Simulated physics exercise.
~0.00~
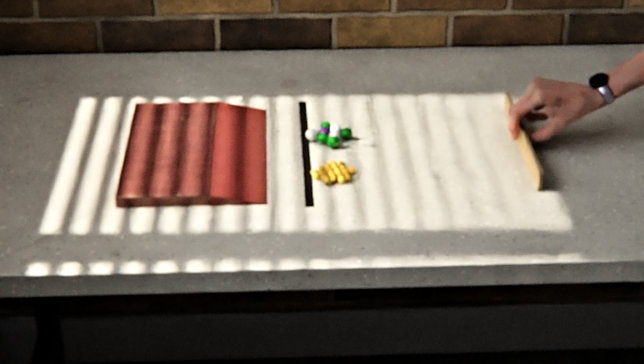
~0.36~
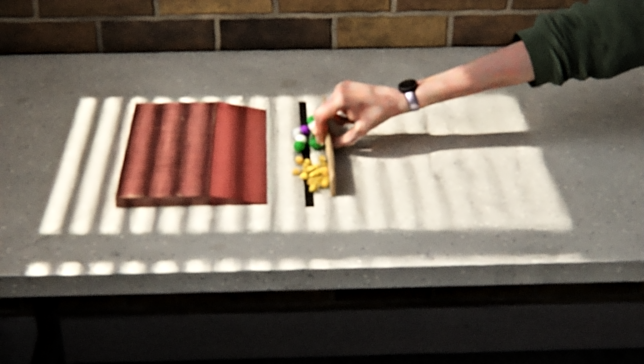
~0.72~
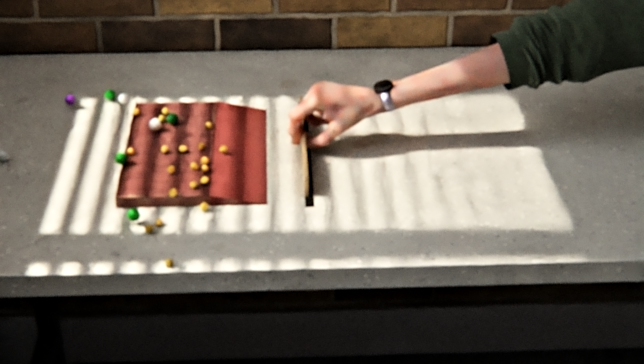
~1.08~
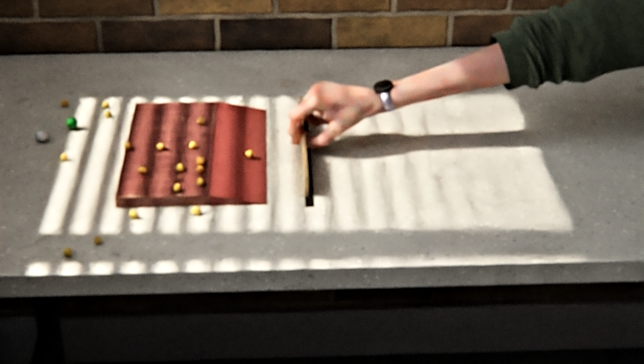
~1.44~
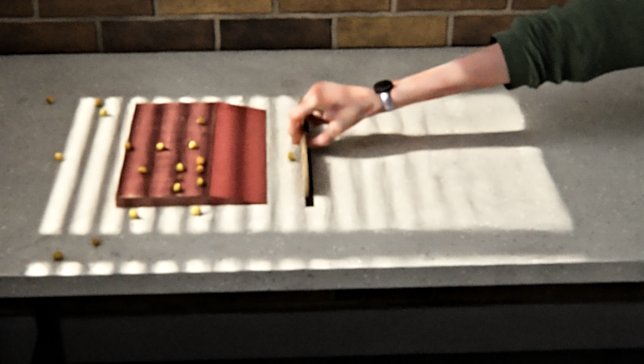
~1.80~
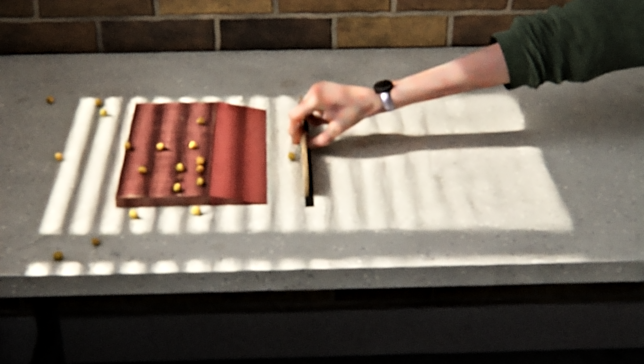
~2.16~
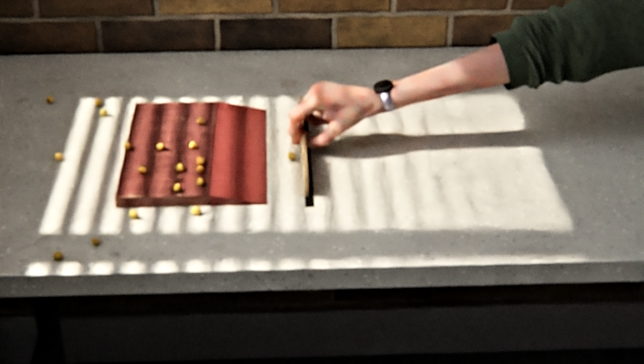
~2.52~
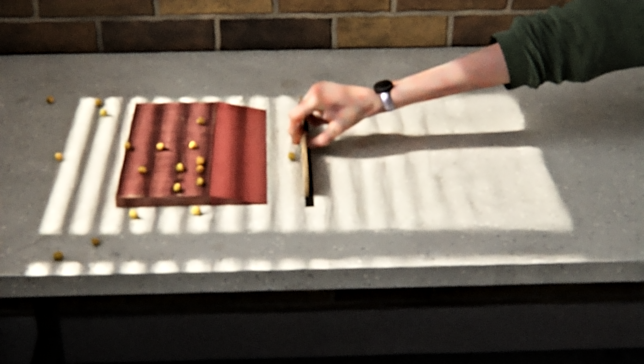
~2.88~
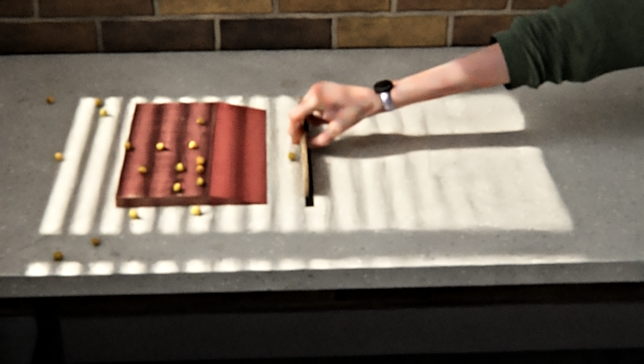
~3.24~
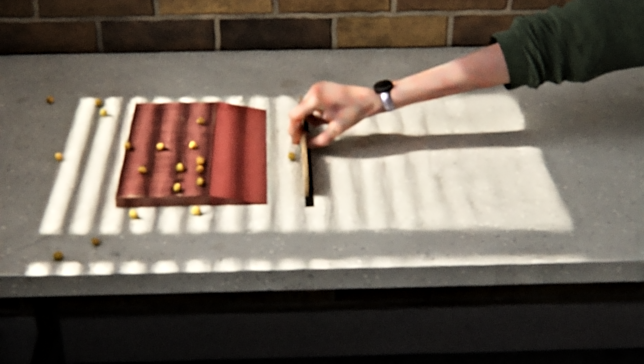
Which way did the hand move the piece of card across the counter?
The hand moved the card to the left, toward the red slab, until it stopped at the black tape.
